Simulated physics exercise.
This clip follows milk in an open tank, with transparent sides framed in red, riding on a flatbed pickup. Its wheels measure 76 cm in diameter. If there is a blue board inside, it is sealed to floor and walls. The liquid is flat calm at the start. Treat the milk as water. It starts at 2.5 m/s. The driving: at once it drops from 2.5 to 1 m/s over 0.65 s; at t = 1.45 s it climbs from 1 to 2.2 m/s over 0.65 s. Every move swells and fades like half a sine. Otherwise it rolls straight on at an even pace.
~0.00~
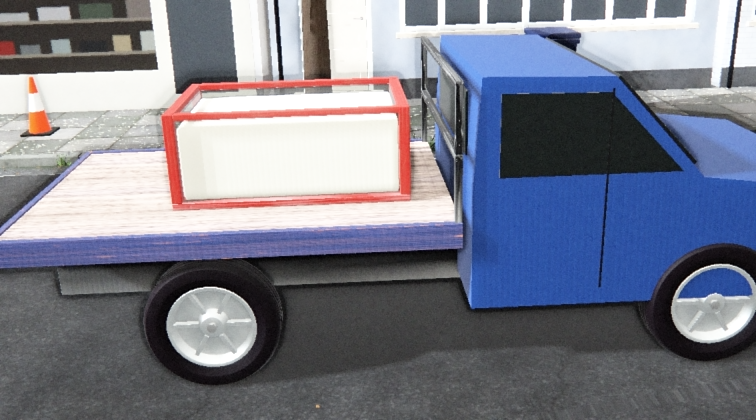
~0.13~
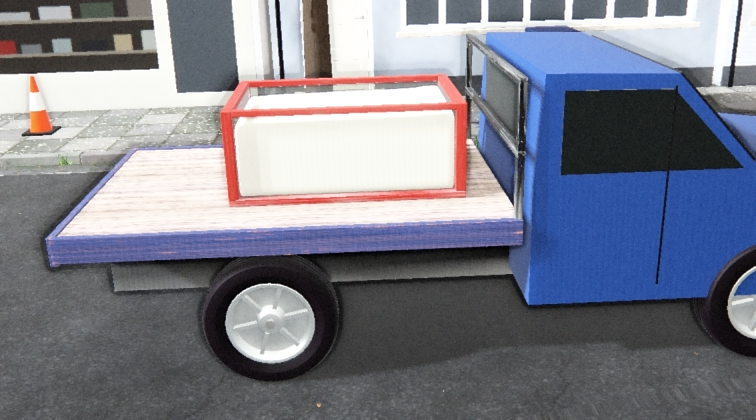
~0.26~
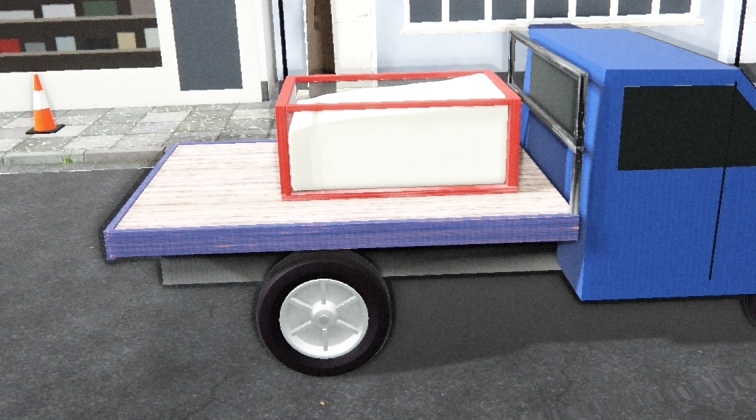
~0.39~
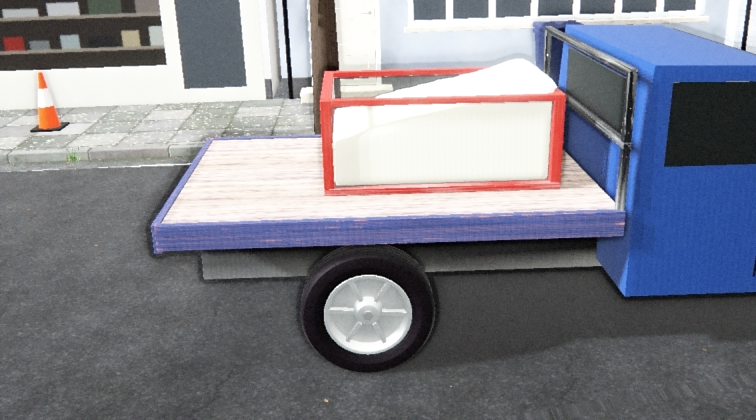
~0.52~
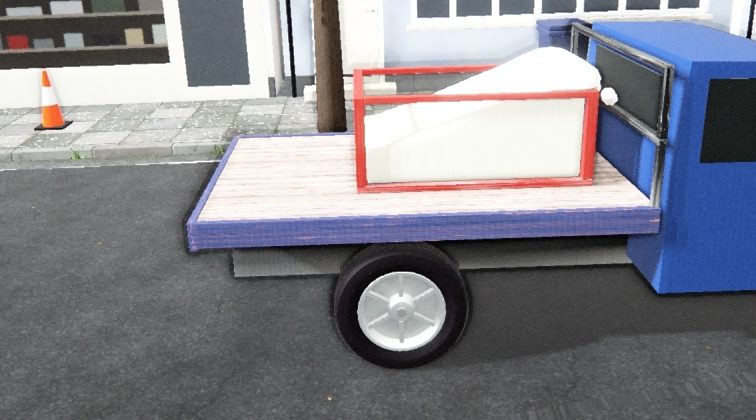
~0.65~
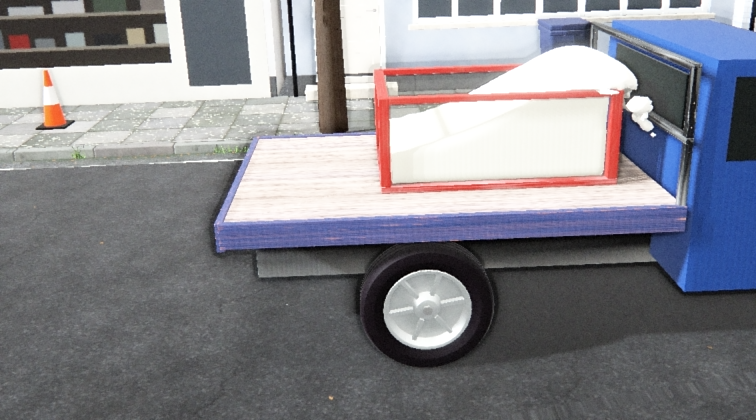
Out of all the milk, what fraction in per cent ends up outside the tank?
Some 13 per cent goes overboard.
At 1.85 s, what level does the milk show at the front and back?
Front 22 cm, back 48 cm.
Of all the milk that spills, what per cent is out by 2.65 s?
Some 100 per cent by then.
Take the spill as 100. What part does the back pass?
Some 10 per cent of it.
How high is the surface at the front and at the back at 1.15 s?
Front 40 cm, back 50 cm.
After 1.15 s front 41 cm, middle 35 cm, back 51 cm above the floor; the loss stands at 10 per cent, over the front, a little elsewhere.
After 1.85 s front 21 cm, middle 43 cm, back 48 cm above the floor; the loss stands at 13 per cent, over the front, a little elsewhere.
After 2.65 s front 43 cm, middle 36 cm, back 29 cm above the floor; the loss stands at 13 per cent, over the front, a little elsewhere.
After 5.09 s the loss stands at 13 per cent, over the front, a little elsewhere, 60 of 466 litres.
